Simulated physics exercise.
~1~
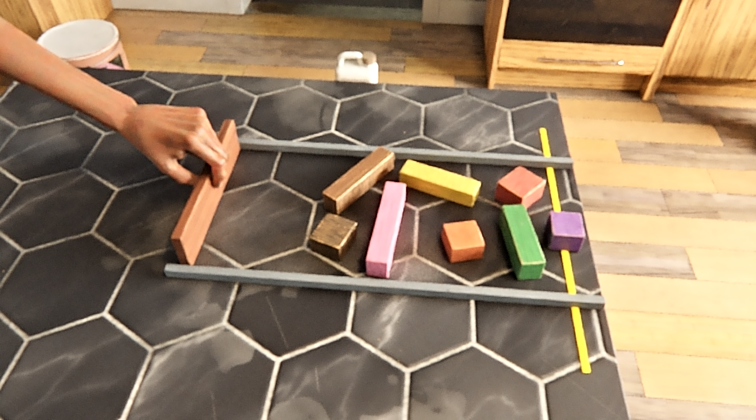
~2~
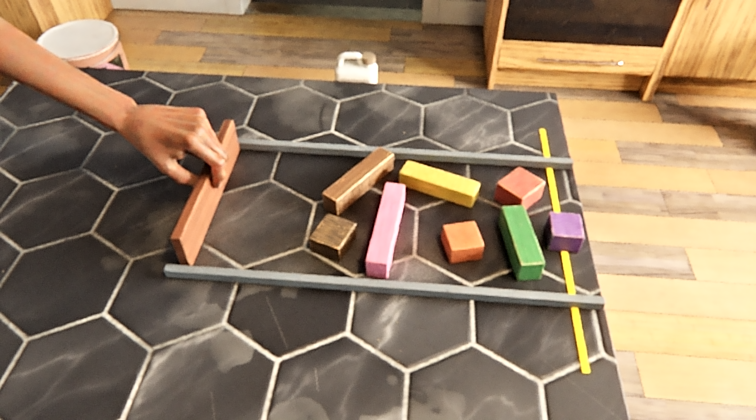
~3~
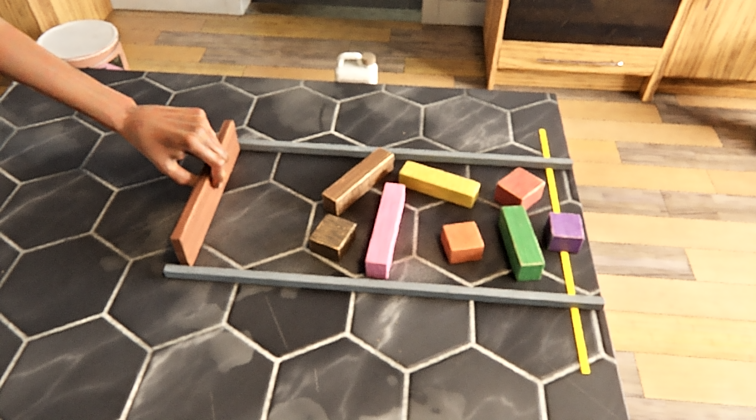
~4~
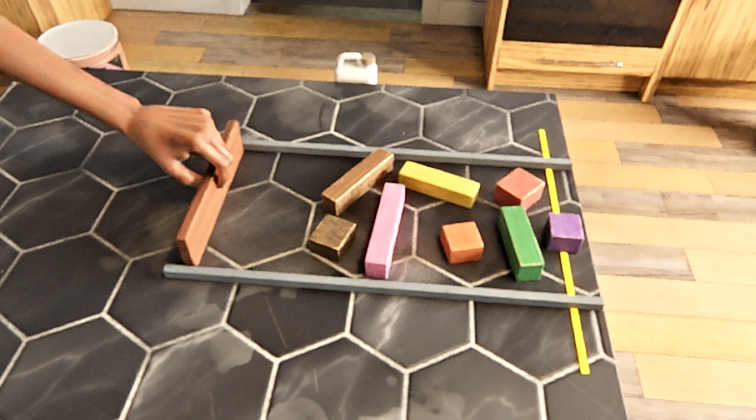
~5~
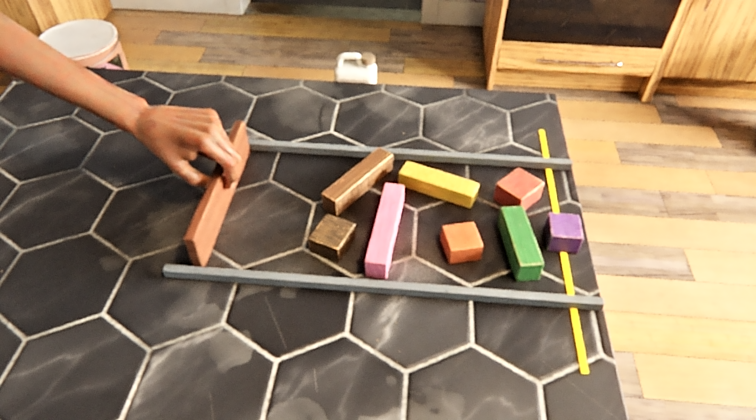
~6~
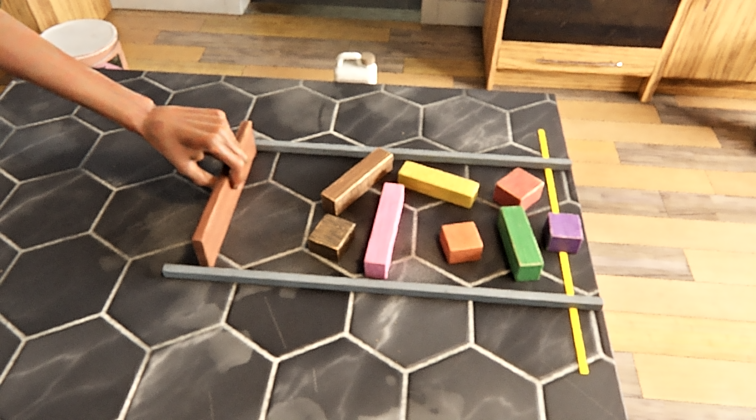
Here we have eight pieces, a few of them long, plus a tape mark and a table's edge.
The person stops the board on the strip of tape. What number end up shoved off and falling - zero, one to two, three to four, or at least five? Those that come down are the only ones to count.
It sends over the edge more than four pieces.
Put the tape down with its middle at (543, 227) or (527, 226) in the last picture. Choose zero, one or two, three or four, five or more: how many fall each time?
First place: Five or over; second place: Three to four.
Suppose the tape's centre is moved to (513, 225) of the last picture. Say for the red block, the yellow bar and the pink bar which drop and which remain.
Here the red block drops down while the yellow bar remains in place and the pink bar remains in place.
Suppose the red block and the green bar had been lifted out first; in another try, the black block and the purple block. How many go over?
Result, first then second: 4, 4.
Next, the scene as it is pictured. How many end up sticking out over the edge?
Expected count: 1.
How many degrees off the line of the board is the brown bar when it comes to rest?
Near 0 degrees.
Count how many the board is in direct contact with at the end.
The count comes out at 2.
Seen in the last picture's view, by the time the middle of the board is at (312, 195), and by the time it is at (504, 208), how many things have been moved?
By then 0, and later 8.
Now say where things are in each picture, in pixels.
The first picture shows purple block (564, 232); red block (520, 190); green bar (521, 241); board (210, 188); tape (560, 227).
The second picture shows red block (519, 190); pink bar (387, 228).
The third picture shows green bar (520, 242); brown bar (359, 181).
The fourth picture shows purple block (563, 233); yellow bar (438, 184).
The fifth picture shows red block (518, 191); orange block (461, 243).
The sixth picture shows purple block (563, 233); red block (518, 191); green bar (519, 242); board (228, 190); tape (559, 228).
Early on, none off yet; purple block at rest near (563, 233); red block at rest near (518, 191); green bar at rest near (519, 242).
A while later, none off yet; purple block travelled a little near (581, 235); red block travelled about its own width near (563, 195); green bar travelled a little near (557, 248).
Finally, the number that fall off is five or more; lost, pink bar, yellow bar, orange block, green bar, red block and purple block.
